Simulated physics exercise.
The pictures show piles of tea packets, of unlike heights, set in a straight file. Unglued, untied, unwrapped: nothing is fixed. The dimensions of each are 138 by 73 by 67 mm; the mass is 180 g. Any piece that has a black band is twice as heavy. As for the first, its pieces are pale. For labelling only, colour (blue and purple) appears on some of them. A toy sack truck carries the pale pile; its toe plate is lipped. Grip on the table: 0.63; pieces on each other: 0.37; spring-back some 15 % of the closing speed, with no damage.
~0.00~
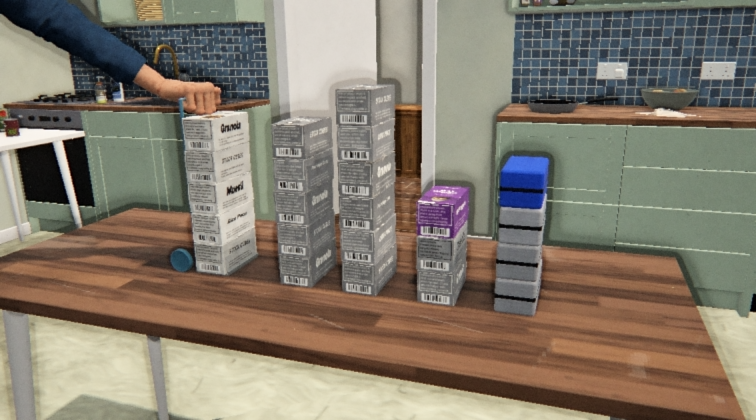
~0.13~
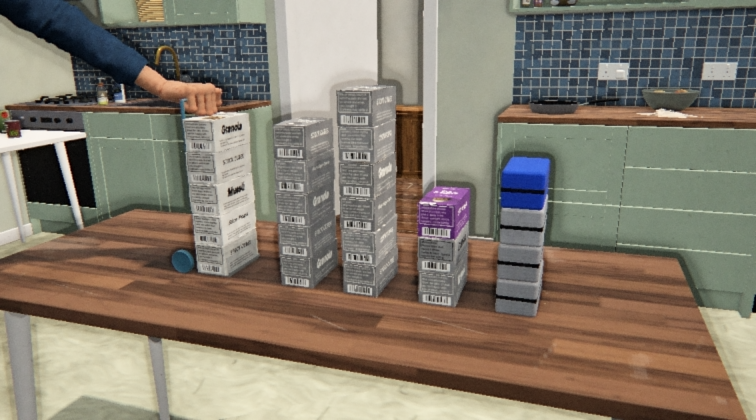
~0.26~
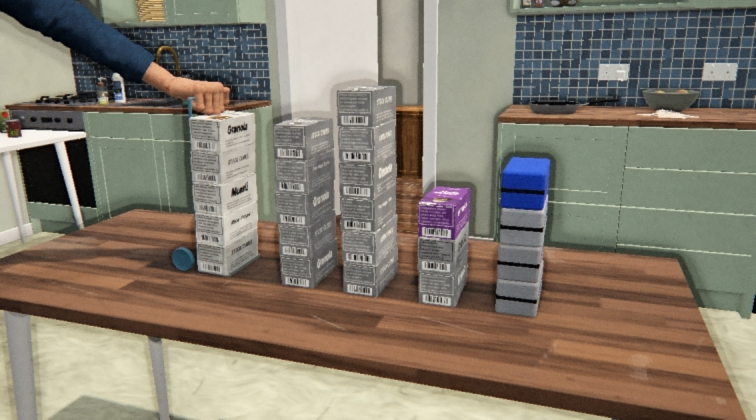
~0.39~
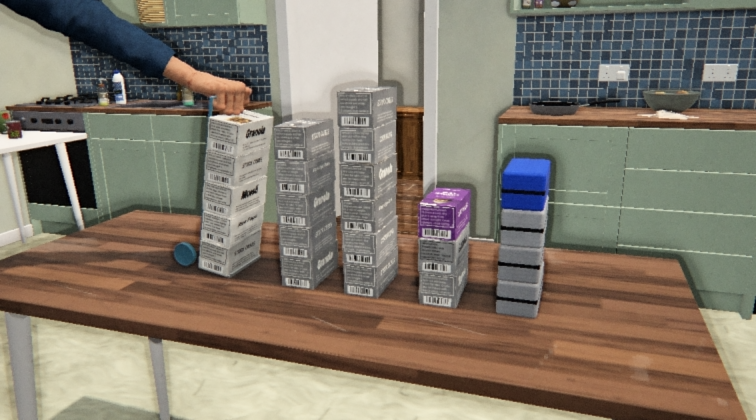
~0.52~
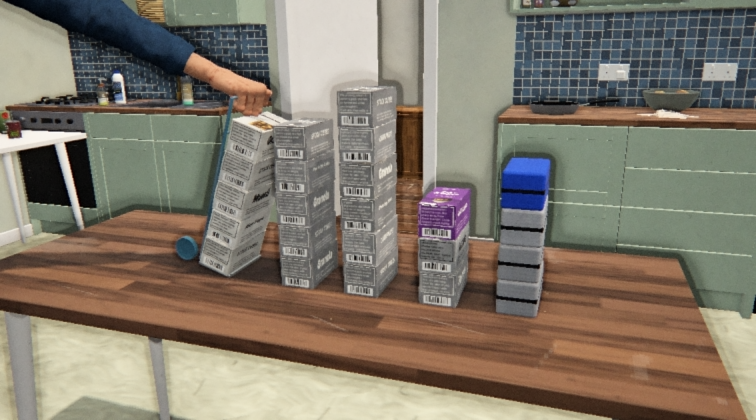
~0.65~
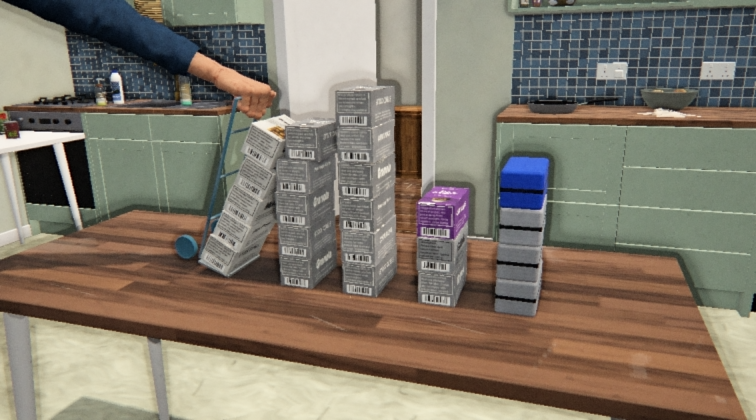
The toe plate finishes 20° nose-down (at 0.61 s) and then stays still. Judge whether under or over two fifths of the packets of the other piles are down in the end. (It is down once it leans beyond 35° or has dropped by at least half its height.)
Greater than two fifths.
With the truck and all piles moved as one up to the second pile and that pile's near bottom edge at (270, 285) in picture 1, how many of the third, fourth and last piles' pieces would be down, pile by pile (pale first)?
Pile by pile, you'd see third at 6, fourth at 3 and last at 4 down.
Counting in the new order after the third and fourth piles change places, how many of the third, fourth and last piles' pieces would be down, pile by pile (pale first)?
After the swap, the third pile would have 3 down, the fourth 6 and the last 4.
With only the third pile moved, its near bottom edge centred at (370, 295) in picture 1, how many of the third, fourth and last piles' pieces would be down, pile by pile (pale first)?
Pile tally - third: 6, fourth: 3, last: 4.
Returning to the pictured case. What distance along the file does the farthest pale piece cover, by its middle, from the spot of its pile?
I'd put it at close to 30 cm.
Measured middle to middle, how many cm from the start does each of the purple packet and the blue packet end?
For purple it's roughly 22 cm, and for blue it's roughly 108 cm.
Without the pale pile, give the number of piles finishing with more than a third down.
In total, 4.
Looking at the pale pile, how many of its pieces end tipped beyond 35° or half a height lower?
That makes 5 in all.
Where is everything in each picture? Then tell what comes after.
In the first frame (we follow the side turned to the camera), truck frame 0° forward; purple packet (435, 221); blue packet (521, 190); no other piece has moved.
Truck frame 0° forward; blue packet (522, 191), in the second frame.
Truck frame 3° forward; blue packet (522, 191), in the third frame.
Truck frame 11° forward, top of the pale pile leaning 11°; purple packet (437, 223); no other piece has moved, in the fourth frame.
Truck frame (226, 133) 18° forward, top of the pale pile leaning 20°; purple packet (436, 222); no other piece has moved, in the fifth frame.
Truck frame (229, 133) 20° forward, top of the pale pile leaning 29°; purple packet (435, 222); blue packet (521, 191); 2 stirred so far, in the sixth frame.
Around 1.30 s, 5 of the pale pile down; none of the 18 other packets down, 11 disturbed.
Around 1.86 s, 5 of the pale pile down; 17 of the 18 other packets down; blue packet tipped 50°, 7 cm lower; purple packet tipped 41°, 44 mm lower.
Finally (2.7 s), 5 of the pale pile down; 17 of the 18 other packets down; purple packet tipped 28°, 48 mm lower; blue packet 95 cm lower. That is 94 per cent. Seen by the last camera, middles, purple packet near (563, 245).
